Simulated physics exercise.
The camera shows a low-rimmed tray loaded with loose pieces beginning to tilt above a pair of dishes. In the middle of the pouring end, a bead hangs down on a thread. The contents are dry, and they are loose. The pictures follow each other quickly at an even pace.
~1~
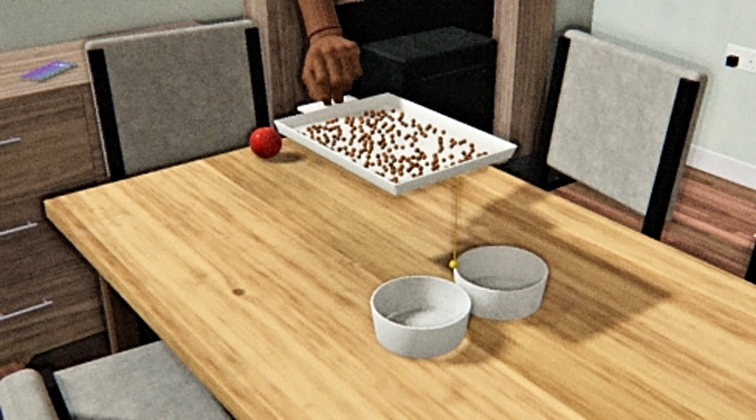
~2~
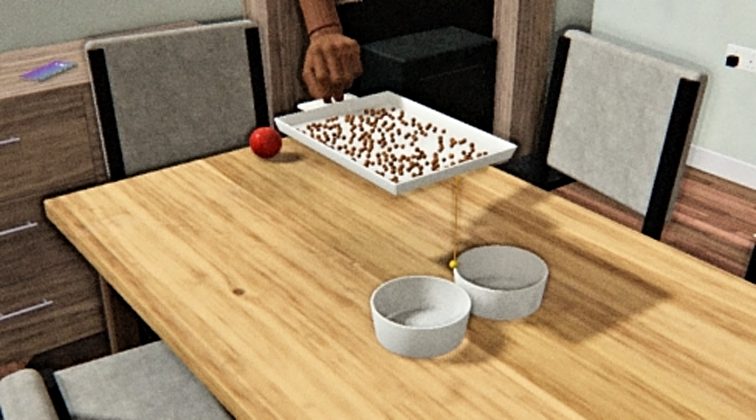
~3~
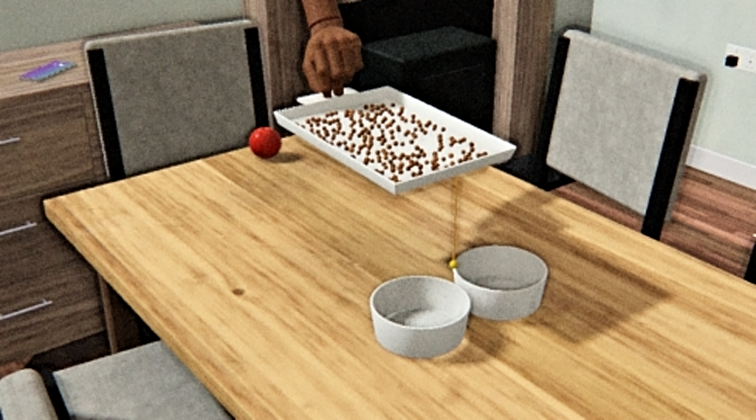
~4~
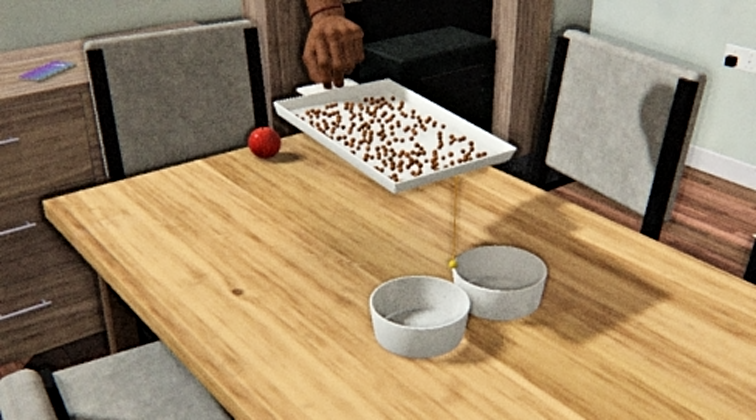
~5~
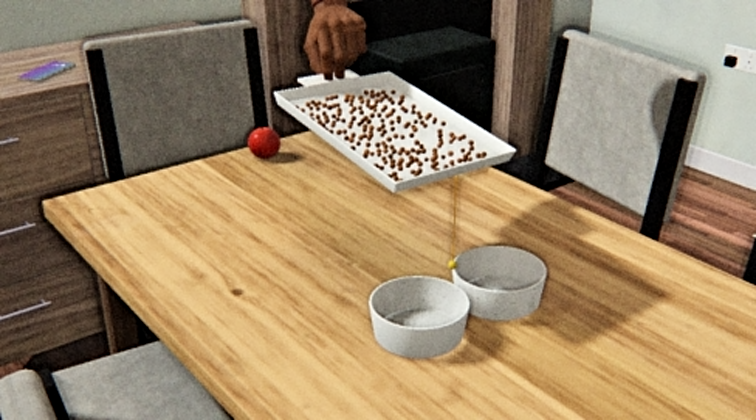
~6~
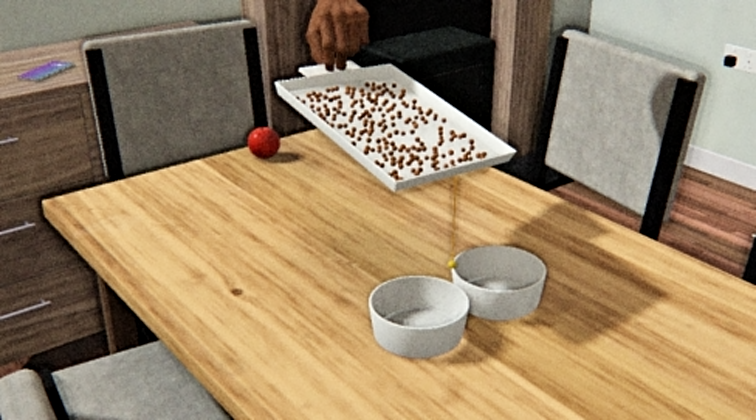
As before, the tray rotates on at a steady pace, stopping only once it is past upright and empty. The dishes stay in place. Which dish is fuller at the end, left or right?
The right dish.
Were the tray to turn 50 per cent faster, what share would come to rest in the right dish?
That works out at about 80 percent.
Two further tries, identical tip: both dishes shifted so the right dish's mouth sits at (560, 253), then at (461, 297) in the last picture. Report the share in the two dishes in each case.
Try 1: Some 80 %; try 2: Some 30 %.
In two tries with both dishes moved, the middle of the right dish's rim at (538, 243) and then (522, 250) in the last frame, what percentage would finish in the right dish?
The first gives 20 %, the second 50 %.
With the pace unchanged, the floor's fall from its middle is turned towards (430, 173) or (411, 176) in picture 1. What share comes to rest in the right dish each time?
Somewhere close to 10 % the first time, 0 % the second.
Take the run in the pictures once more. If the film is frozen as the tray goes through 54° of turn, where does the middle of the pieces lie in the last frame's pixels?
Centre estimate: (467, 152).
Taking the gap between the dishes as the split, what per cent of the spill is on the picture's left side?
Some 0 %.
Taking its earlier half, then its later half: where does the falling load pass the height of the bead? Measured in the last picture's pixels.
First close to (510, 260), next close to (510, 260).
Just after the last frame, tray tipped steeply; almost all on the tray; just a few in the right dish; just a few outside both; just a few in the air.
A moment on, tray tipped right over; the larger part on the tray; about a tenth in the right dish; just a few outside both; roughly a quarter in the air.
Further on, tray tipped past a quarter turn; just a few in the left dish; the larger part in the right dish; roughly a quarter outside both.
When it is over, tray tipped past a quarter turn; just a few in the left dish; the larger part in the right dish; roughly a quarter outside both.
